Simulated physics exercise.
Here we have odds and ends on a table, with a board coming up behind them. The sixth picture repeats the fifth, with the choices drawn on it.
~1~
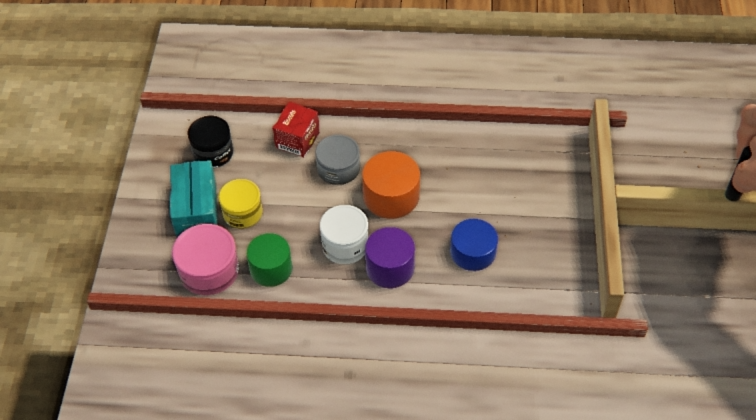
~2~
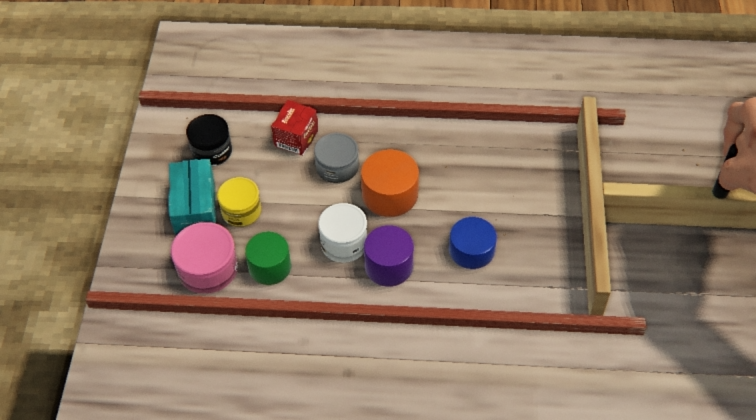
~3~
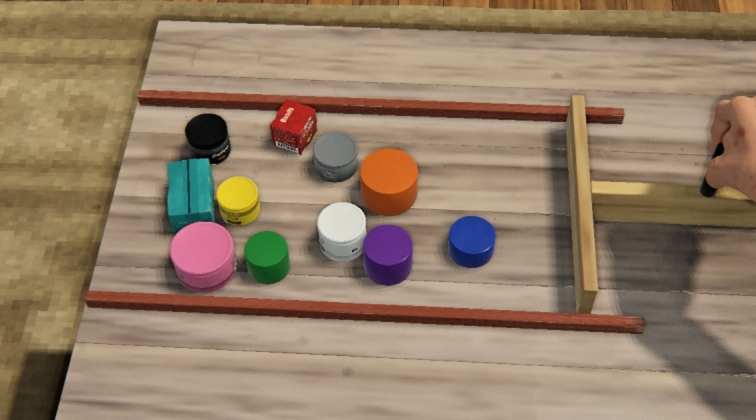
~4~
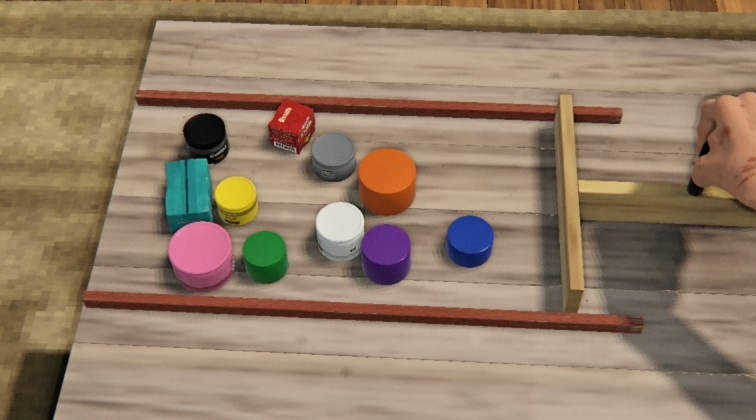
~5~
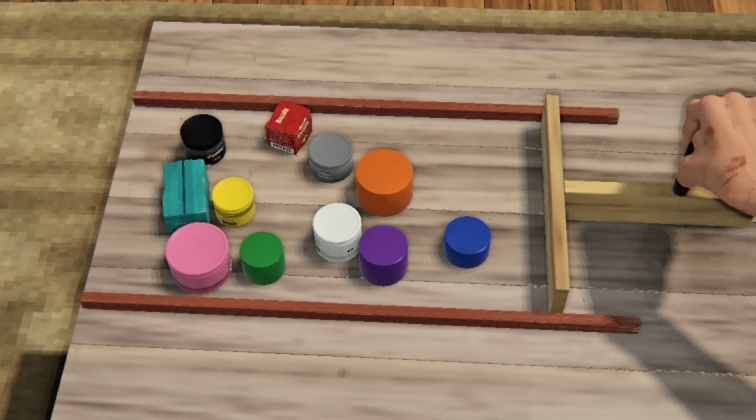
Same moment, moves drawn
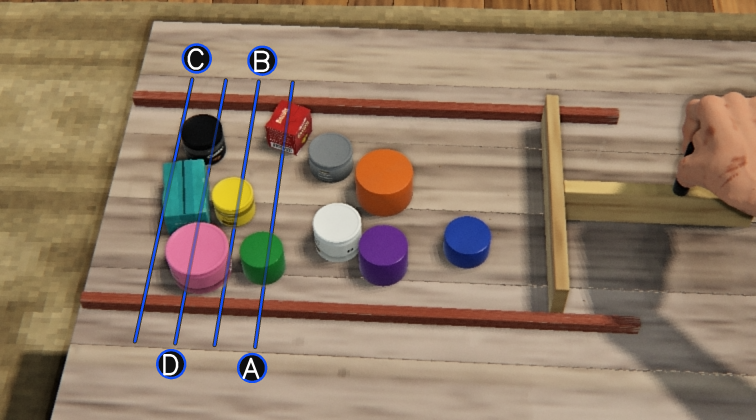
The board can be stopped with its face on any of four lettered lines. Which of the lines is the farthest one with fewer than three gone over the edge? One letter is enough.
At D, and not beyond.
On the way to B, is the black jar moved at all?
By then, yes.
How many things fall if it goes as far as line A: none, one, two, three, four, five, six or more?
By then, none.
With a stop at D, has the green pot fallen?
No.
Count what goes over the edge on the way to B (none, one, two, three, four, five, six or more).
In all, none.
On the copy, A at (276, 203); B at (239, 201); C at (166, 198); D at (203, 200).
On D. First, board (429, 180); purple pot (363, 265); blue pot (397, 240).
Then, board (302, 175); turquoise box (180, 197); pink tub (168, 257).
Finally, board (202, 171); pink tub over the edge; turquoise box over the edge; two fallen.
By contrast, A is within the limit but short; B is within the limit but short; C drops six.
